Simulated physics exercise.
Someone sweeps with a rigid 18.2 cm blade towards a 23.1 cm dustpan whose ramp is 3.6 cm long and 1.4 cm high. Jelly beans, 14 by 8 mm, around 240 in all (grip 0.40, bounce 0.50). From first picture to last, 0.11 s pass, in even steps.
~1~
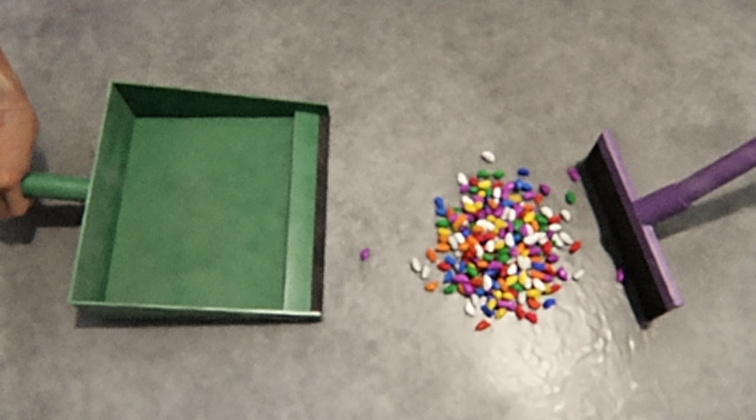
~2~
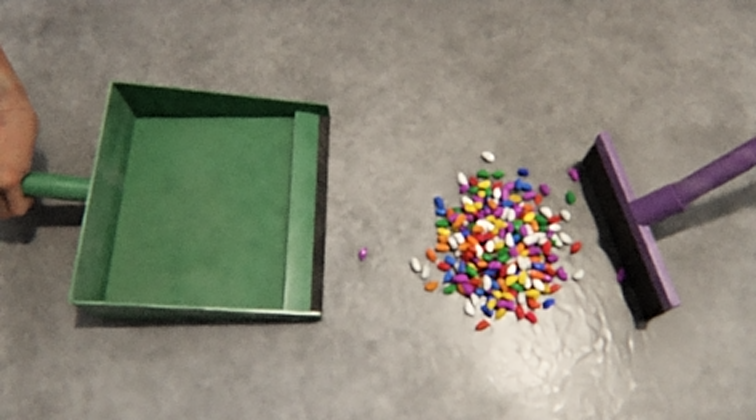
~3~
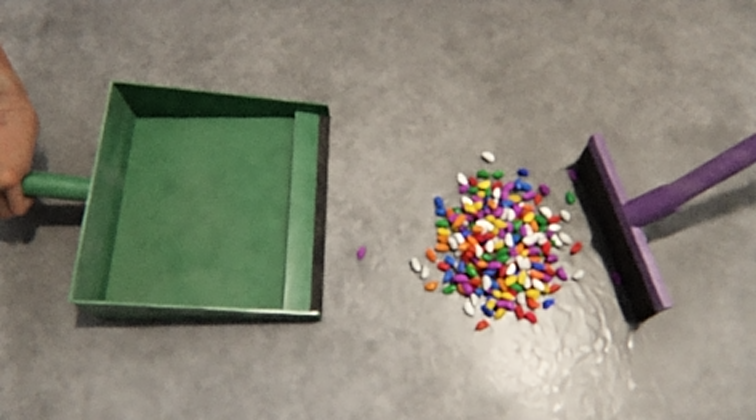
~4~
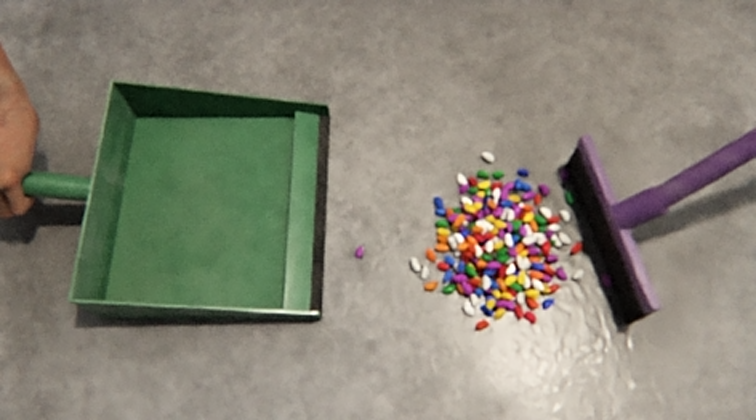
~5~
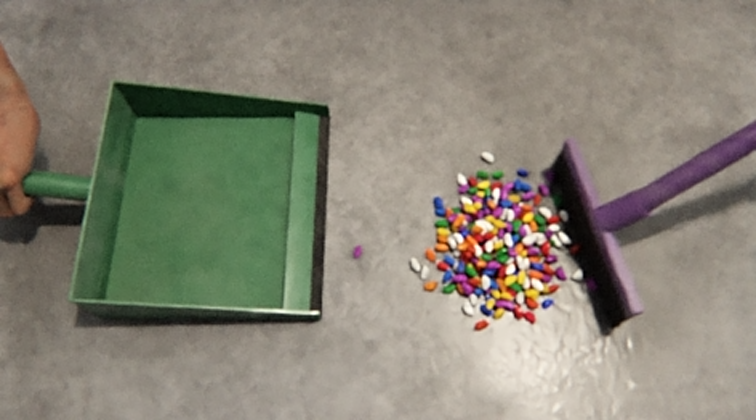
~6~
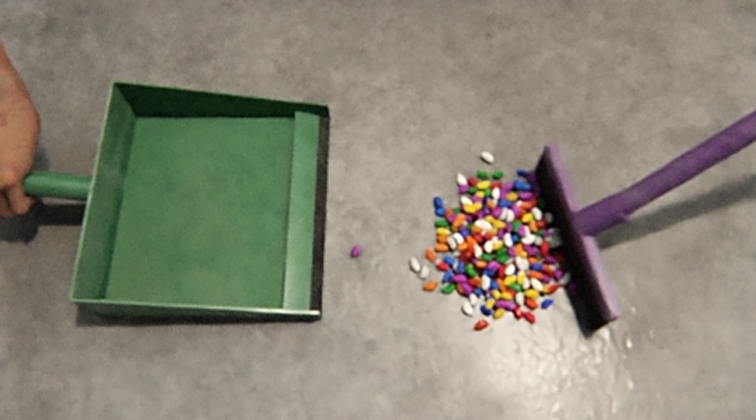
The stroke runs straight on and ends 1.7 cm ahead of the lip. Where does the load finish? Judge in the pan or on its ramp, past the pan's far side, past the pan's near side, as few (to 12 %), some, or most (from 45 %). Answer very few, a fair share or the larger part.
Pan: A fair share, far side: Very few, near side: A fair share.
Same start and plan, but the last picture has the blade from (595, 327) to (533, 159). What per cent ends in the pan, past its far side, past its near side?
Pan 40, far 5, near 30.
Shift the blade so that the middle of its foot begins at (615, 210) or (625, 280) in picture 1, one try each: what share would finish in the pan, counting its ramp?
About 30 and 25 per cent.
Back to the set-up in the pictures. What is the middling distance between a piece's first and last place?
Roughly 20 cm.
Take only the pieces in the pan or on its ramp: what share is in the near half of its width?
Roughly 90 per cent.
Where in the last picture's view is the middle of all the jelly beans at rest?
Around (316, 287).
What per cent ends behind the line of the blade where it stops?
Some 5 per cent.
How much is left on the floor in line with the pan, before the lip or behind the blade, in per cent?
Roughly 35 per cent.
Then, 0.14 s after the last picture, middle of the blade 13 cm from the lip; 0 % over the lip, far side 0 %, near side 15 %.
Then, 0.23 s after the last picture, middle of the blade 6 cm from the lip; 0 % over the lip, far side 0 %, near side 25 %.
Then, 0.45 s after the last picture, middle of the blade 4 cm from the lip; 30 % over the lip, far side 0 %, near side 30 %.
In the end, pan 30 %, far side 0 %, near side 30 %, in front of the lip or behind the blade 35 %.
